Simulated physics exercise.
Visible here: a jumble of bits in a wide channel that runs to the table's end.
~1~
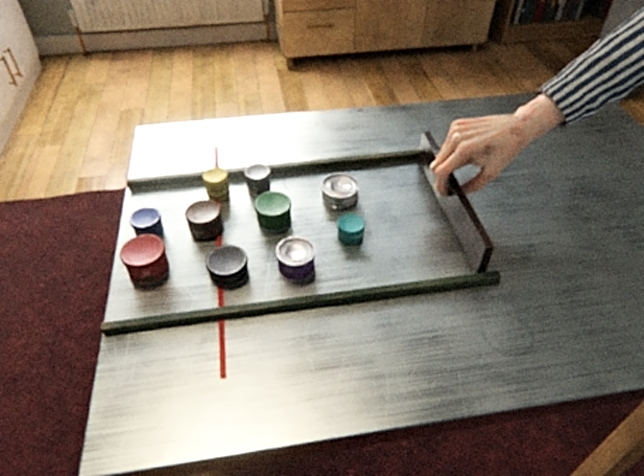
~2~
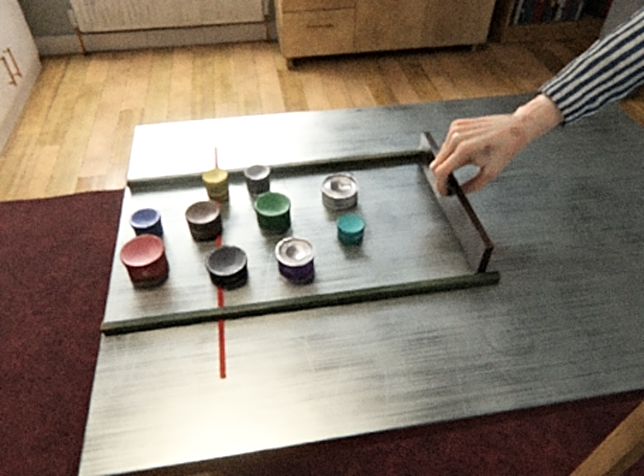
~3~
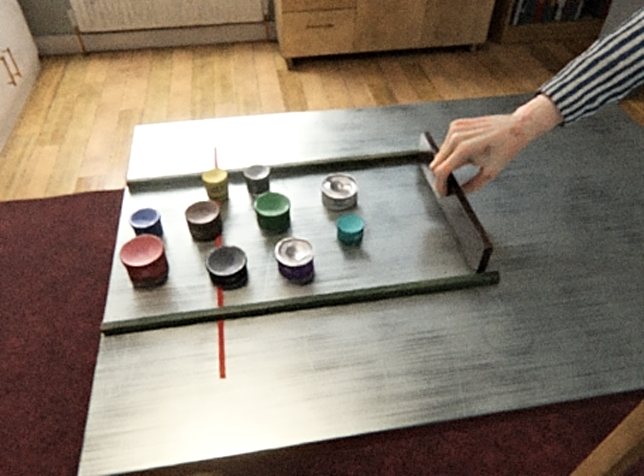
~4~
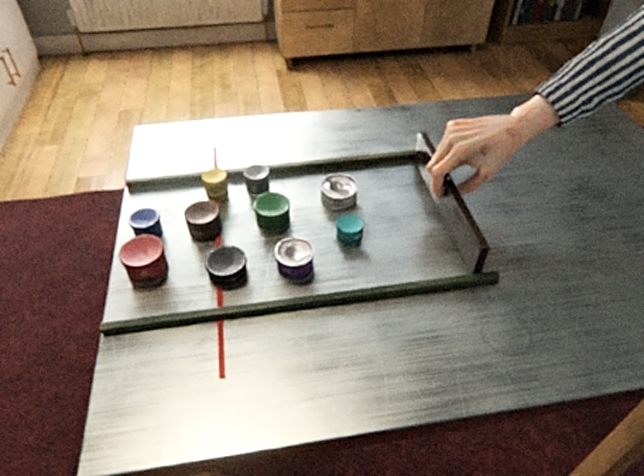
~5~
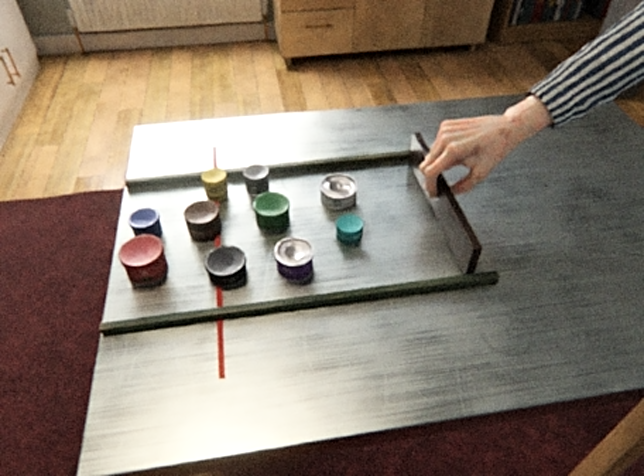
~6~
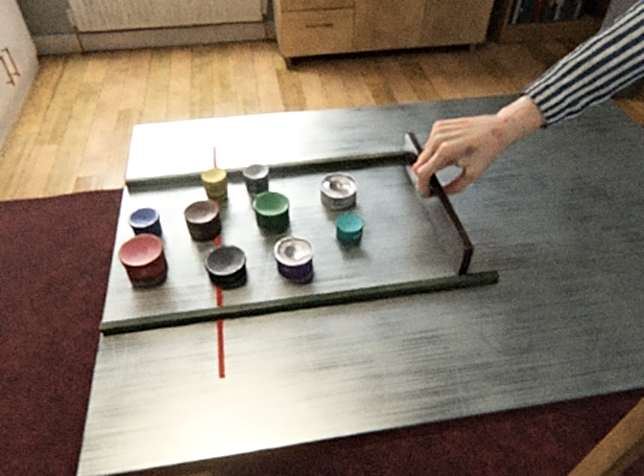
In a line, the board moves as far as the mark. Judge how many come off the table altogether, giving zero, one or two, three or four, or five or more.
My judgement: Zero.
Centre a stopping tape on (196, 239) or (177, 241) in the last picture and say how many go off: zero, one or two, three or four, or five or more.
In turn: One to two, then either one or two.
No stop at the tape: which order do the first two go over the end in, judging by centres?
The blue tin first, then the red tin.
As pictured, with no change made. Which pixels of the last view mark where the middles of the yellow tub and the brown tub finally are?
Looks like one lands around (178, 186), and the other around (165, 220).
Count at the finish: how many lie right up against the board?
Total: 5.
Soon after, none off yet; blue tin at rest near (146, 225); red tin at rest near (145, 260); brown tub at rest near (203, 220).
At rest, the number that fall off is zero.
